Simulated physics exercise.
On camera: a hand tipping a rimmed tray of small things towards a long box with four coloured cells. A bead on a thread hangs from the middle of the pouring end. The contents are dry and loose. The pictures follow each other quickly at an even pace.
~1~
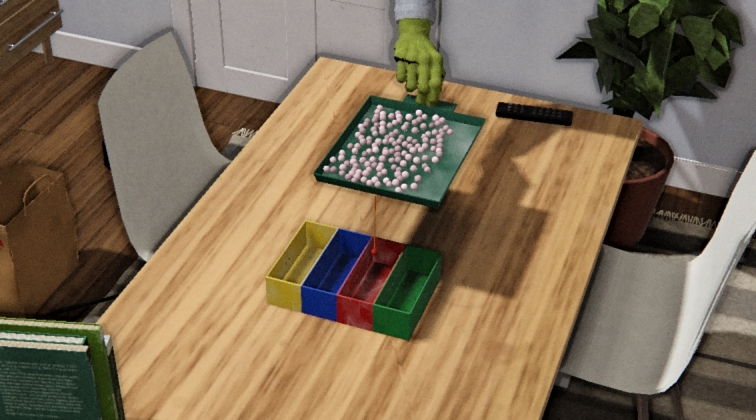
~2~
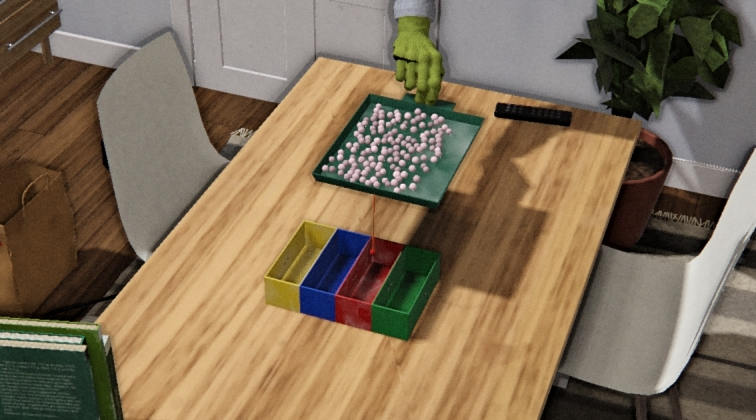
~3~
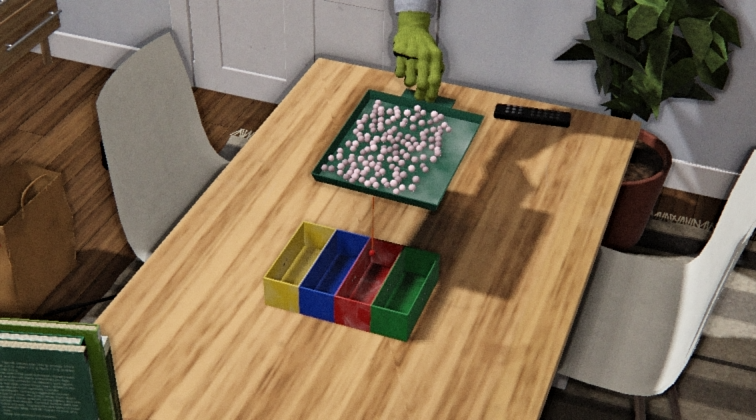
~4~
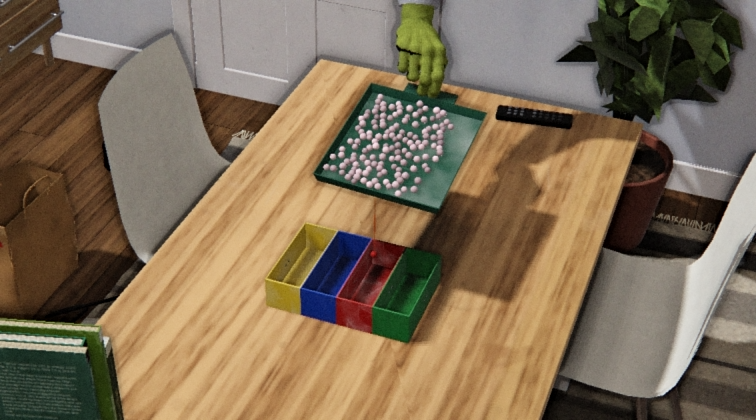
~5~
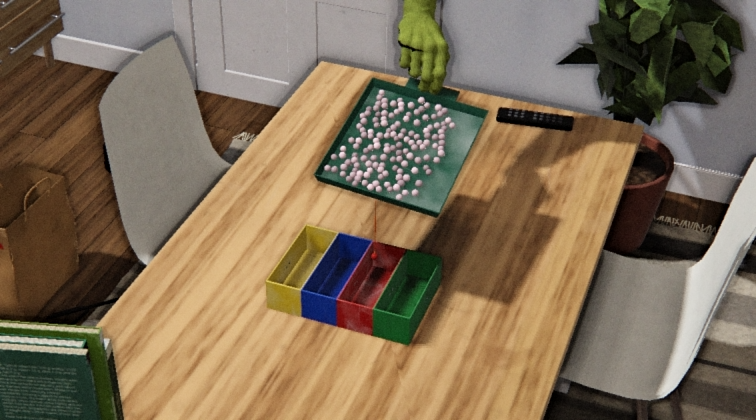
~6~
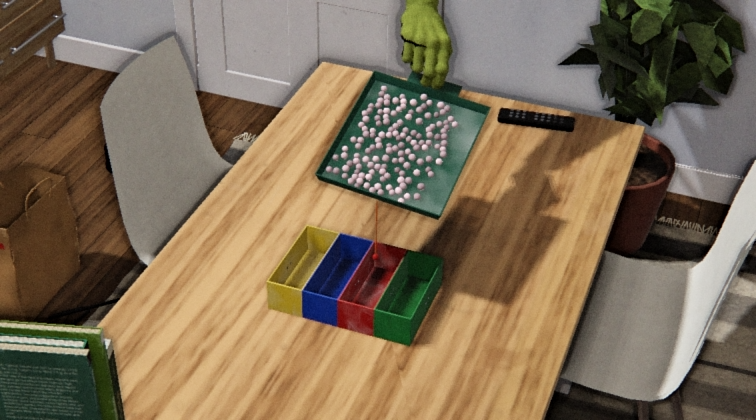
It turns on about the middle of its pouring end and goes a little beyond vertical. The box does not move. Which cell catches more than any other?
Fullest: The green cell.
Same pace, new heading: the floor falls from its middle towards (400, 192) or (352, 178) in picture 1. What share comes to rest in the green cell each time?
Near 50 % and 0 %.
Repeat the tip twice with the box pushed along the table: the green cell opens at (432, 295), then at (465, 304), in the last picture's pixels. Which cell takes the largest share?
The first try: The green one. The second: That red cell.
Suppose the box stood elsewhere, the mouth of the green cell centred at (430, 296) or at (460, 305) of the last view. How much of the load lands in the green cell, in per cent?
Near 80 % and 10 %.
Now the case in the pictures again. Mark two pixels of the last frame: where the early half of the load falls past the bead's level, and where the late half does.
Early half (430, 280), late half (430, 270).
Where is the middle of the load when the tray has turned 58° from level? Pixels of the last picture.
Near (421, 205).
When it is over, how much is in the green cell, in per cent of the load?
Roughly 50 in a hundred.
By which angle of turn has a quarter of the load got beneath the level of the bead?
At about 70°.
Soon, tray tipped steeply; most on the tray; a small part in the green cell; a small part falling or outside the box.
A while on, tray tipped right over; a stray few on the tray; about half in the green cell; about half falling or outside the box.
Towards the end, tray tipped past a quarter turn; about half in the green cell; about half falling or outside the box.
Finally, tray tipped past a quarter turn; about half in the green cell; none in the red cell; none in the blue cell; none in the yellow cell; about half outside the box.
